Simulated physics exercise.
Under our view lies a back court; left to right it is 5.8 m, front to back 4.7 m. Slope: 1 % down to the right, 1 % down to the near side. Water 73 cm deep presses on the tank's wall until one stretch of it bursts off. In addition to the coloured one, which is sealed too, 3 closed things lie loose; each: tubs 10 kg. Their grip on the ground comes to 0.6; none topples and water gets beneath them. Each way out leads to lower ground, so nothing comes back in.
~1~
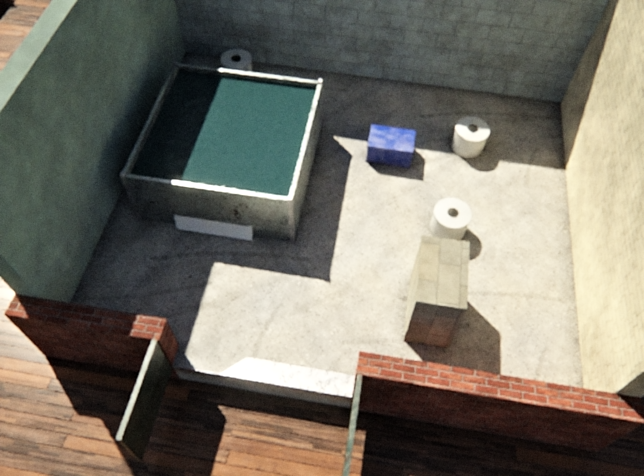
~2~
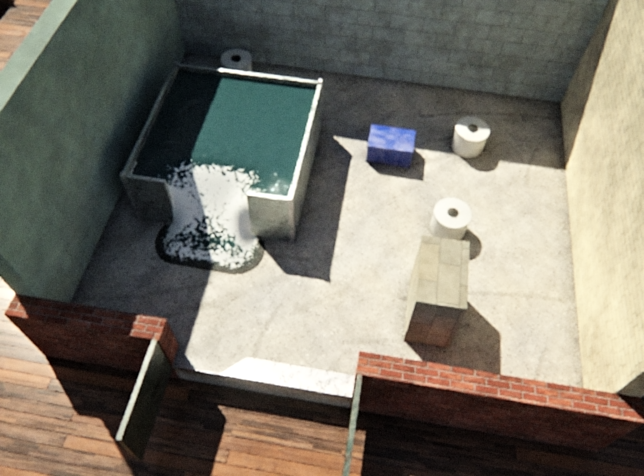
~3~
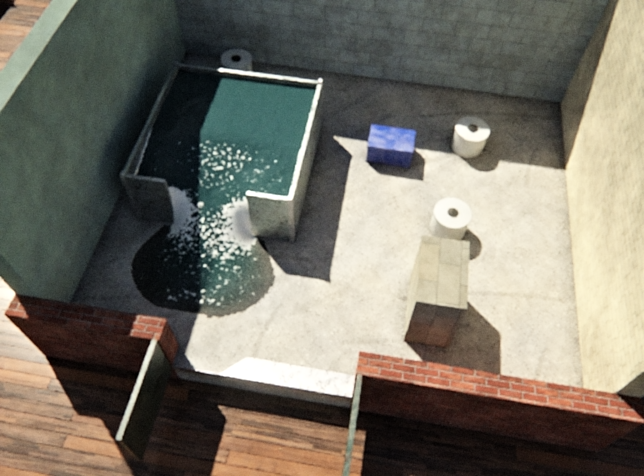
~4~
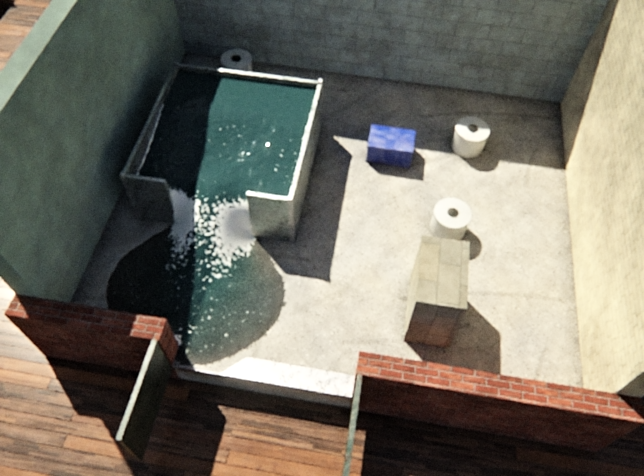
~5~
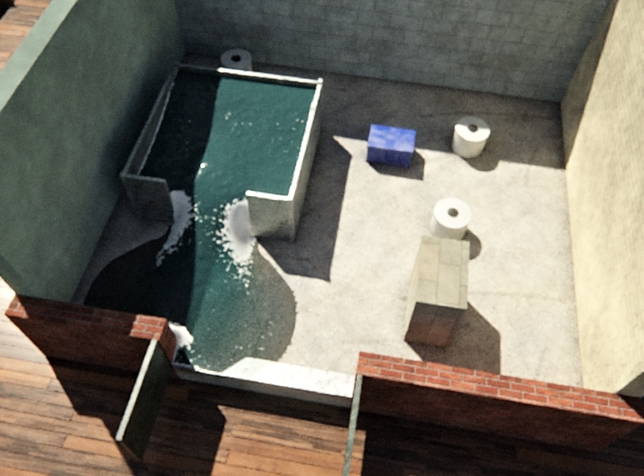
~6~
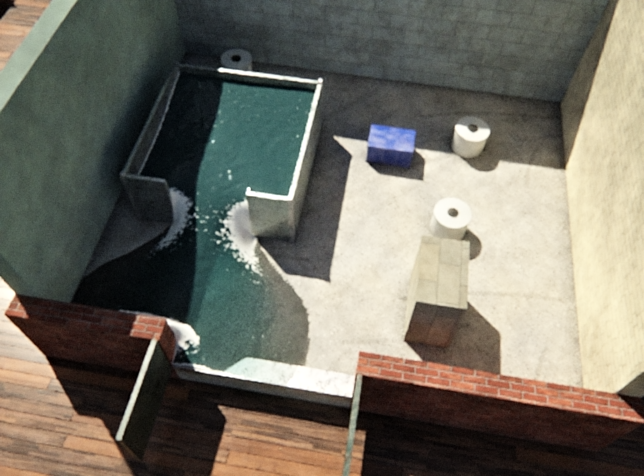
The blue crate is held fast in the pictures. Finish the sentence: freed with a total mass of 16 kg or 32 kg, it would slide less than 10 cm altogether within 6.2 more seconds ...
It would do so with either mass.
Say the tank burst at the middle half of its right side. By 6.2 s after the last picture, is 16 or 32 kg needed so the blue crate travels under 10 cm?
So both picks fail.
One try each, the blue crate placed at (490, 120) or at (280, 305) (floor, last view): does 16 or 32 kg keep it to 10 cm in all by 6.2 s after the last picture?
Taking the two tries in order, even the light one works and both fall short.
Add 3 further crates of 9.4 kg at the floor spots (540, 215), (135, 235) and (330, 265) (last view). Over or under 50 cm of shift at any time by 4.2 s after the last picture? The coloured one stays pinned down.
Order as listed: Inside the limit, outside the limit, inside the limit.
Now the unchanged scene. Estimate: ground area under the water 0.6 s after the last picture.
At that time the wet patch spans about 8.5 m2.
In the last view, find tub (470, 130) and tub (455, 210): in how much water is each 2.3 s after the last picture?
Depths: Near 0 cm, then near 0 cm.
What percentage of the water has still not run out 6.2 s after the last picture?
I'd say some 48 percent hasn't gone yet.
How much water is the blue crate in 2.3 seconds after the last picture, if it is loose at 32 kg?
Around 0 cm.
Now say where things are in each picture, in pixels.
In the first picture, the blue crate at (392, 138) rests on the ground; water covers 3.7 m2; 0 of 4 have shifted.
In the second picture, the blue crate at (392, 138), on the bottom; 4.3 m2 under water; 0 of 4 have shifted.
In the third picture, the blue crate at (392, 138) rests on the ground; 5.2 m2 under water; 0 of 4 have shifted.
In the fourth picture, the blue crate at (392, 138), on the bottom; water covers 6.3 m2; 0 of 4 have shifted.
In the fifth picture, the blue crate at (392, 138) rests on the ground; water covers 6.8 m2; 0 of 4 have shifted.
In the sixth picture, the blue crate at (392, 138), on the bottom; water covers 7.2 m2; 0 of 4 have shifted.
Then, 0.6 s after the last picture the blue crate would be 0 cm from its start with 16 kg and 0 cm from its start with 32 kg; 0 cm of water round it then.
Then, 2.3 s after the last picture the blue crate would be 0 cm from its start with 16 kg and 0 cm from its start with 32 kg; 0 cm of water round it then.
Then, 4.2 s after the last picture the blue crate would be 0 cm from its start with 16 kg and 0 cm from its start with 32 kg; 1 cm of water round it then.
Then, 6.2 s after the last picture the blue crate would be 0 cm from its start with 16 kg and 0 cm from its start with 32 kg; 2 cm of water round it then.
